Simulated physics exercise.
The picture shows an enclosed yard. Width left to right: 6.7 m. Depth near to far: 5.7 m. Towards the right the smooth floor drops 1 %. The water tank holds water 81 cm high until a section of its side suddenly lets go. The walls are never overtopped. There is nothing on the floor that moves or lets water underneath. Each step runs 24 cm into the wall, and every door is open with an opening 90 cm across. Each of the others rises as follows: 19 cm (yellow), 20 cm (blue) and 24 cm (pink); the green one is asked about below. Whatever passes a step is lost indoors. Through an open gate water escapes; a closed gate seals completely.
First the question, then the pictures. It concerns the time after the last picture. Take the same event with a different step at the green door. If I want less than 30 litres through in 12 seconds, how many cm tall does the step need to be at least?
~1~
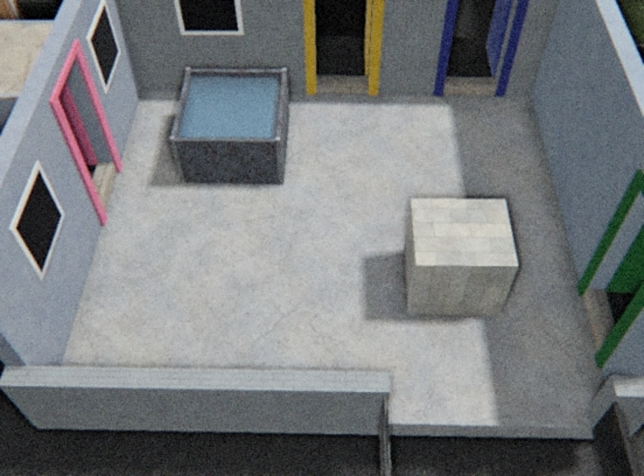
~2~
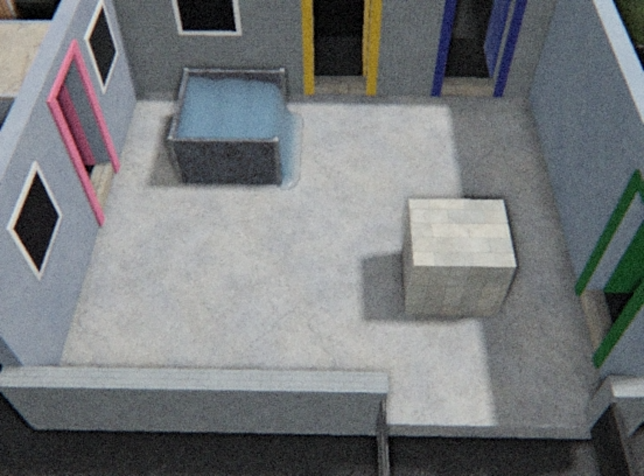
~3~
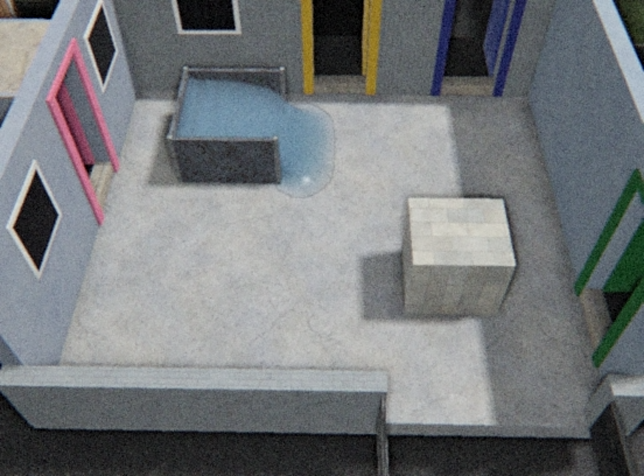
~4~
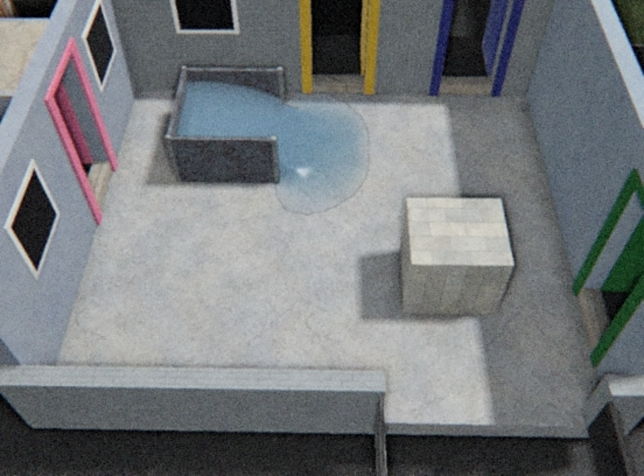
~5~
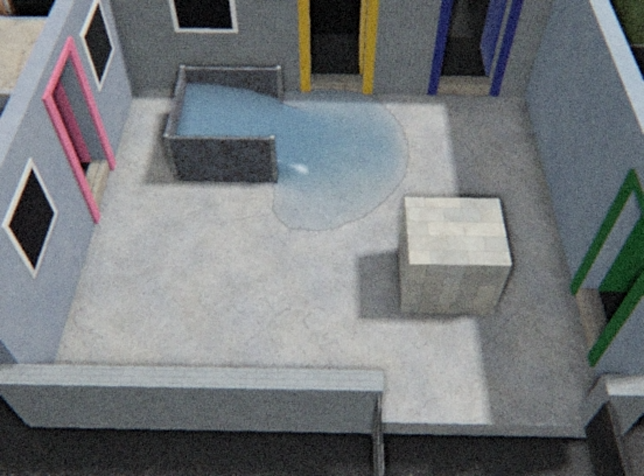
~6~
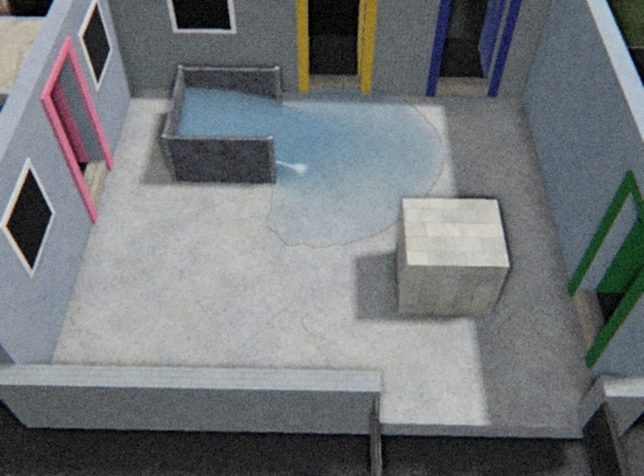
You would need about 5.5 cm.
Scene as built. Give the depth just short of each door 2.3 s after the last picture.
Lab note, depth in cm: Yellow 8; blue 20; pink 0; green 9.
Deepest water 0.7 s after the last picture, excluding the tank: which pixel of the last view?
(522, 101).
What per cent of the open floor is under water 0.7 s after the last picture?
Close to 40 per cent is wet.
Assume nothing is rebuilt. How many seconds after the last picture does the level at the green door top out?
It peaks around 4.5 s.
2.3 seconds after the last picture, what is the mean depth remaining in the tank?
Mean depth: Approx. 10 cm.
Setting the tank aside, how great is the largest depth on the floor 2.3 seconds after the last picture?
Max depth: Around 26 cm.
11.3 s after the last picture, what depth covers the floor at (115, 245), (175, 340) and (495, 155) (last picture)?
First 2, then 3, then 5 cm.
Then, 0.7 s after the last picture water covers 40 % of the floor, deepest (42 cm) near (522, 101); it has not reached the green door.
Then, 2.3 s after the last picture water covers 50 % of the floor, deepest (26 cm) near (513, 108); 9 cm at the green door, 0 litres in over its 19 cm step.
Then, 11.3 s after the last picture water covers 90 % of the floor, deepest (6 cm) near (599, 408); 6 cm at the green door, 0 litres in over its 19 cm step.
At the green door as built, the water peaked near 9 cm, 4.5 s after the last picture.
Run again over the same 12 s with other heights there, 44 litres in over 4.5 cm, 21 litres over 6 cm. The limit of 30 litres is kept from about 5.5 cm up.
